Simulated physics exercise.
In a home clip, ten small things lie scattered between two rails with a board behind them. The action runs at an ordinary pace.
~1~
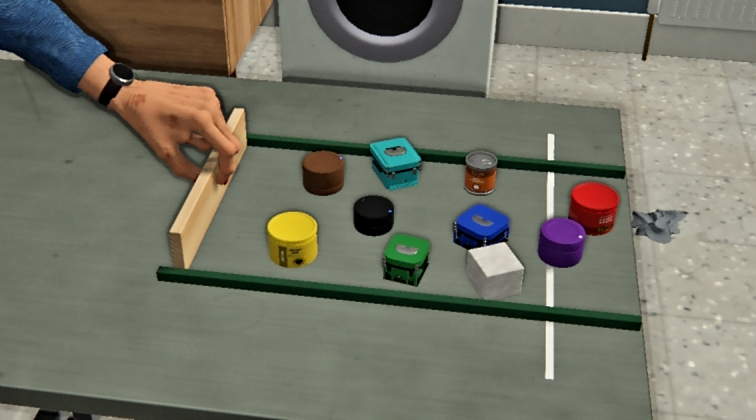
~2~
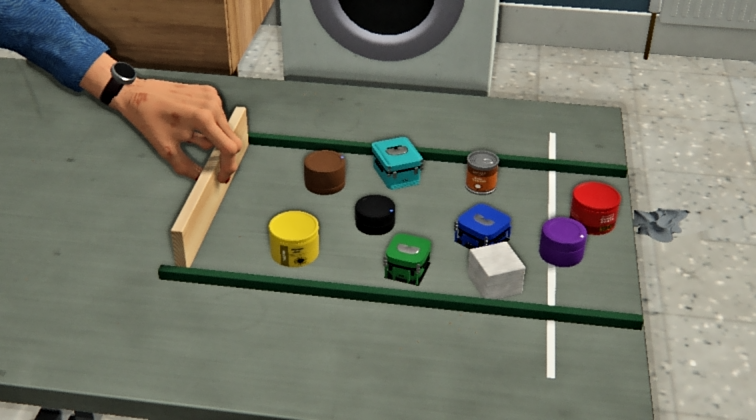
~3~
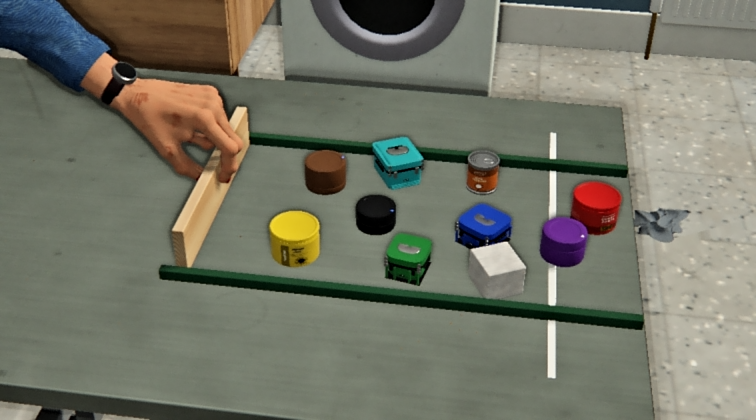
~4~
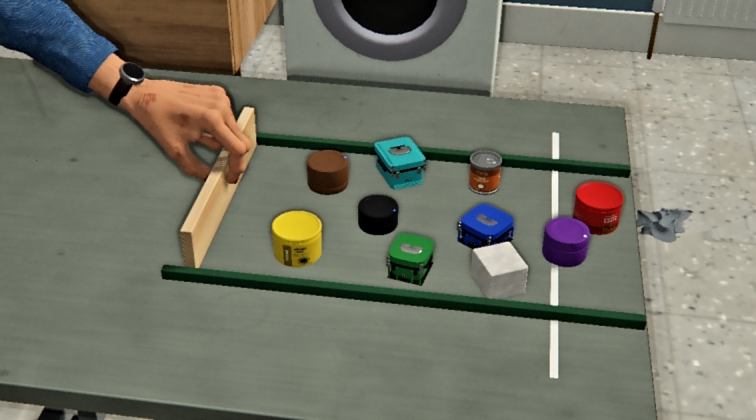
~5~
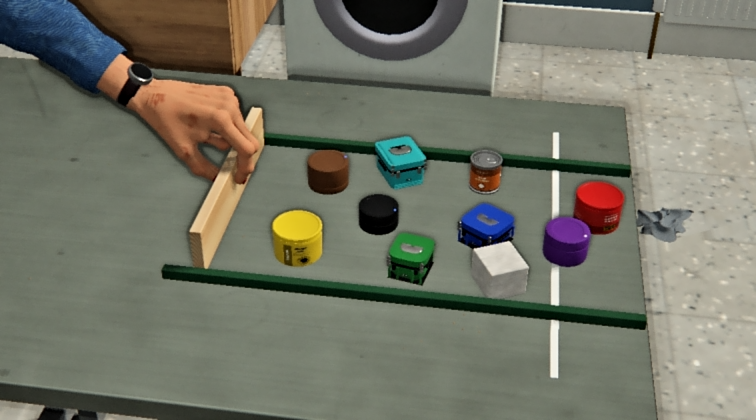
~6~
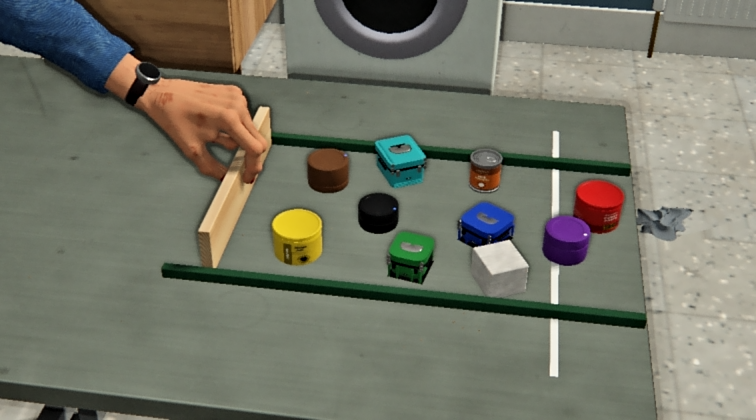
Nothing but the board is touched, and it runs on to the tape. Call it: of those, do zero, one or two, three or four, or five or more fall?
One or two fall.
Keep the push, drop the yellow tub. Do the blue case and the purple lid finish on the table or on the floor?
So the blue case is still there and the purple lid goes off the edge.
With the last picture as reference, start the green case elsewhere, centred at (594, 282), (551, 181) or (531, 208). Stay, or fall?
Green case: Stays put; goes down; stays put.
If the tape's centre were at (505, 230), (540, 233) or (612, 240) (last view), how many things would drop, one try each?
You'd get 0, then 0, then 6.
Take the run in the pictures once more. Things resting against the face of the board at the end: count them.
The number is 4.
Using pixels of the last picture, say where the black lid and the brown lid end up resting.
I'd say approximately (576, 234) and then (578, 197).
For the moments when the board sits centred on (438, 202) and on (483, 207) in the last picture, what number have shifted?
The number moved is 8 and then 9.
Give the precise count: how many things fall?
That totals 2.
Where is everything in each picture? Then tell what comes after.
In the first picture, red tub (593, 210); purple lid (561, 243); white block (494, 273); board (212, 185); tape (550, 237).
In the second picture, purple lid (563, 242); board (214, 183).
In the third picture, white block (497, 271); yellow tub (295, 239).
In the fourth picture, red tub (598, 208); blue case (486, 230).
In the fifth picture, purple lid (566, 242); brown lid (328, 172).
In the sixth picture, red tub (598, 207); purple lid (566, 241); white block (499, 270); board (239, 183); tape (555, 234).
Soon after, none off yet; red tub at rest near (598, 207); purple lid at rest near (566, 241); white block at rest near (499, 270).
After that, none off yet; red tub at rest near (598, 207); purple lid at rest near (566, 241); white block displaced a little near (523, 273).
And then, none off yet; red tub at rest near (598, 207); purple lid displaced about its own width near (612, 248); white block displaced well along near (609, 286).
In the end, the number that fall off is one or two; gone, white block and purple lid.
